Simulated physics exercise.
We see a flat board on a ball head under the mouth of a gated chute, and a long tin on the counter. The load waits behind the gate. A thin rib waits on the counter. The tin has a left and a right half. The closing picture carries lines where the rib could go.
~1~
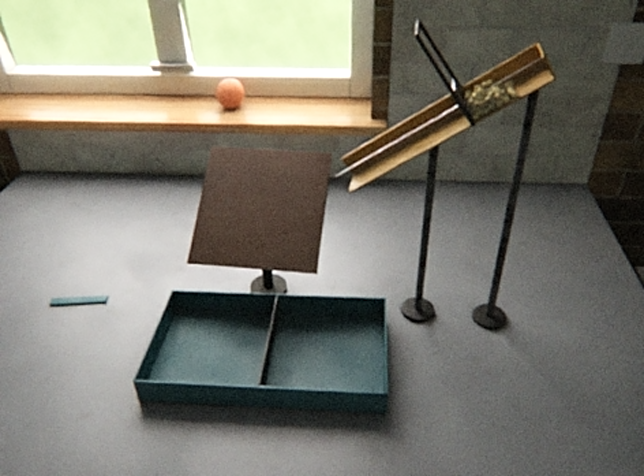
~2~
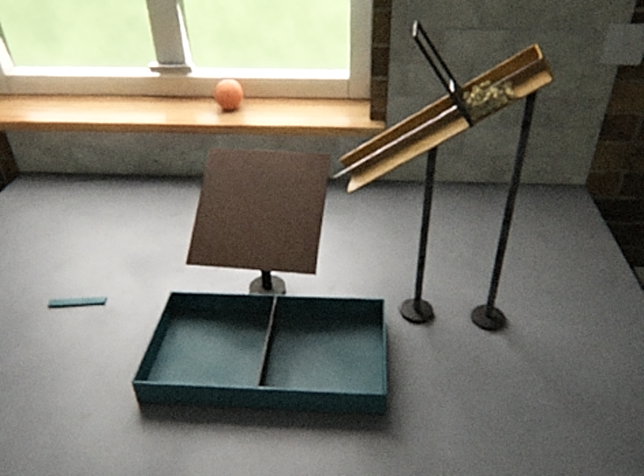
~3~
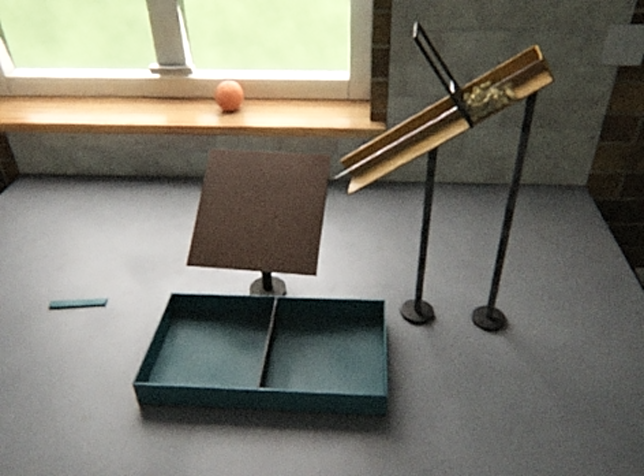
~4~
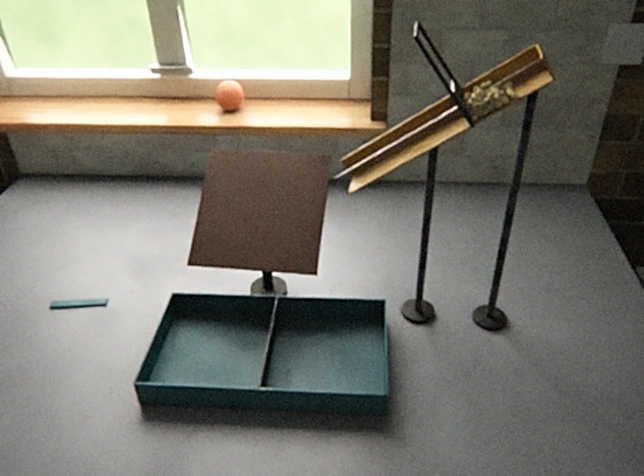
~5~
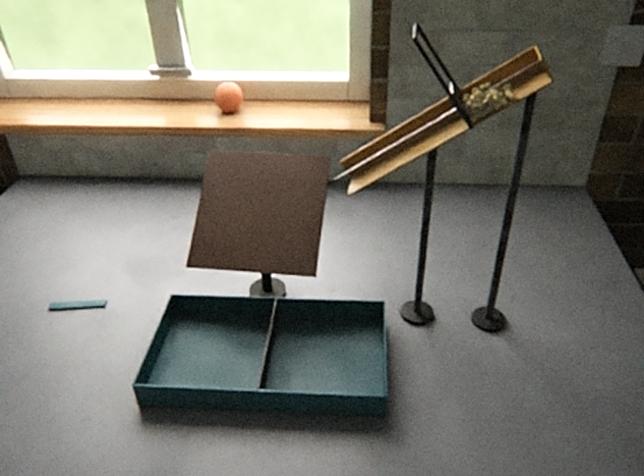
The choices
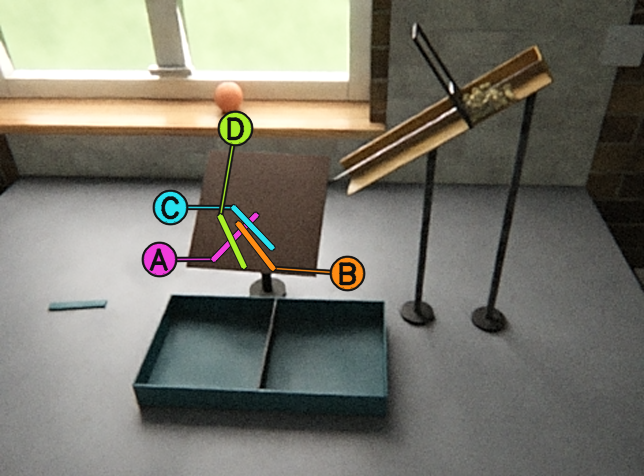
A long teal tin with two halves sat on a grey counter below a tilted brown board and a raised chute, its load behind a shut gate, and nothing really moved.
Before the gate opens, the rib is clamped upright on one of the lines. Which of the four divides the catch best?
The answer is line C.
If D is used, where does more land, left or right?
More lands on the left.
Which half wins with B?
The right half.
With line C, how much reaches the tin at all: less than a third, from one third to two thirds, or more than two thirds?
It is more than two thirds.
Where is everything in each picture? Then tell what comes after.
Load behind the gate at (483, 98), soya beans; lip of the chute at (352, 184), sloping fairly steeply, in the first frame.
Middle of the board at (260, 207), tilted fairly steeply; middle of its low edge at (250, 269); of its high edge at (269, 151), in the second frame.
Front corners of the tin at (133, 383) and (386, 395); front end of its middle wall at (258, 389); gate still shut at (455, 91), in the third frame.
Middle of the load at (482, 99); lip at (351, 185), in the fourth frame.
Middle of the load at (481, 100); lip at (350, 187), in the fifth frame.
On the marked copy, line A from (256, 215) to (213, 259); line B from (238, 223) to (272, 268); line C from (233, 207) to (271, 247); line D from (220, 216) to (243, 266).
With A, of what is caught, nearly all in the left half, a small part in the right.
With B, of what is caught, a small part in the left half, most in the right.
With C, of what is caught, about a third in the left half, about two thirds in the right.
With D, of what is caught, most in the left half, about a quarter in the right.
